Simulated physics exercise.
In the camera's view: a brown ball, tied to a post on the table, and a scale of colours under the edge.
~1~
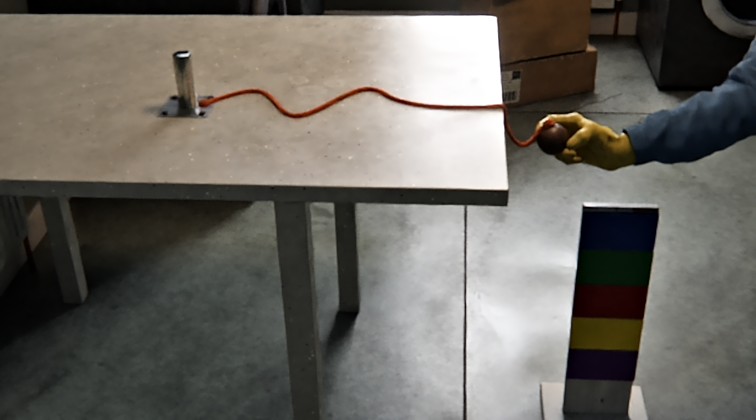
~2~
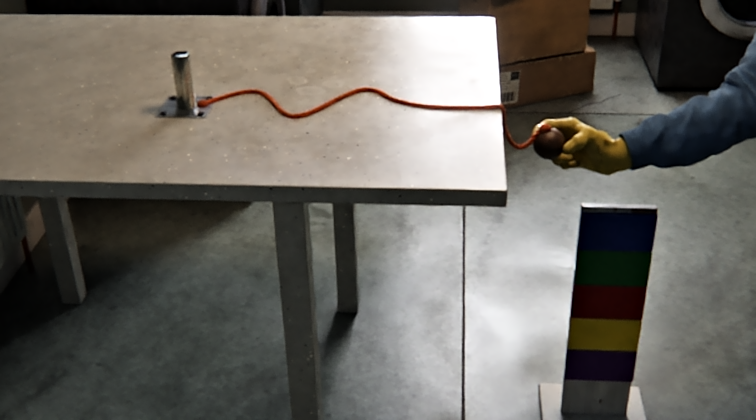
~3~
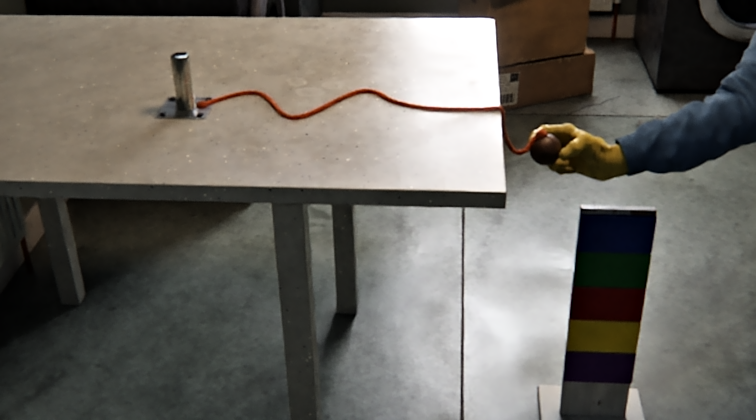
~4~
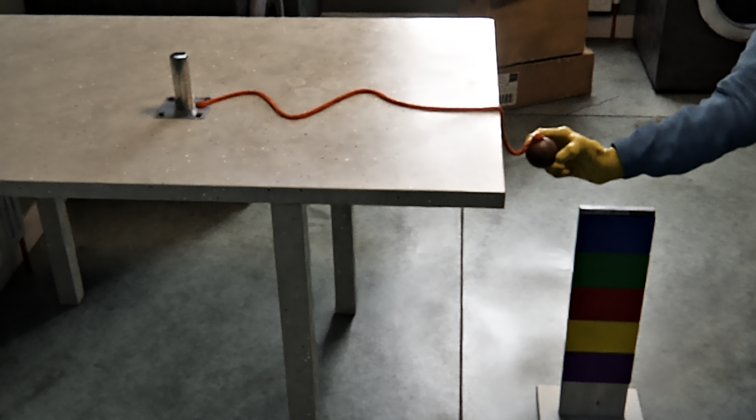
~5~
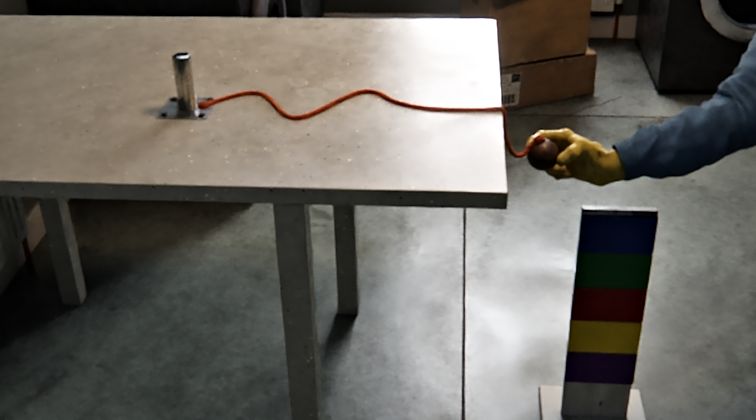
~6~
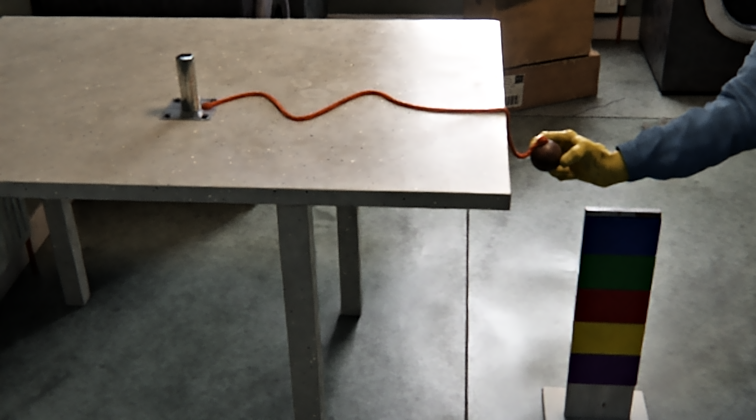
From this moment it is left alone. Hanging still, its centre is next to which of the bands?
Its middle rests at the green band.
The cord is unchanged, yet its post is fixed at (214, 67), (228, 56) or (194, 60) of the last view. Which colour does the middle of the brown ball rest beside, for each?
The first case gives green, the second green and the third blue.
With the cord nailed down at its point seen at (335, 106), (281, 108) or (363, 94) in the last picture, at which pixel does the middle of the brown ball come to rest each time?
The places are (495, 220), (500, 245) and (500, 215).
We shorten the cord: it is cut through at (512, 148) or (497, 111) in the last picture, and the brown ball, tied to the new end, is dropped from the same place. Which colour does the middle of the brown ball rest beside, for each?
Blue; higher than all five.
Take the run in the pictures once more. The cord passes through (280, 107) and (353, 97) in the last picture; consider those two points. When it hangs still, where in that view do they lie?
First: (308, 108). Second: (421, 107).
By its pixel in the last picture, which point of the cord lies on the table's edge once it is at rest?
It's the point at about (418, 108).
Soon after, ball near (520, 263); level with green.
Then, ball near (485, 273); level with green.
Further on, ball near (498, 272); level with green.
At rest, ball near (504, 273); level with green. Its middle rests at the green band.
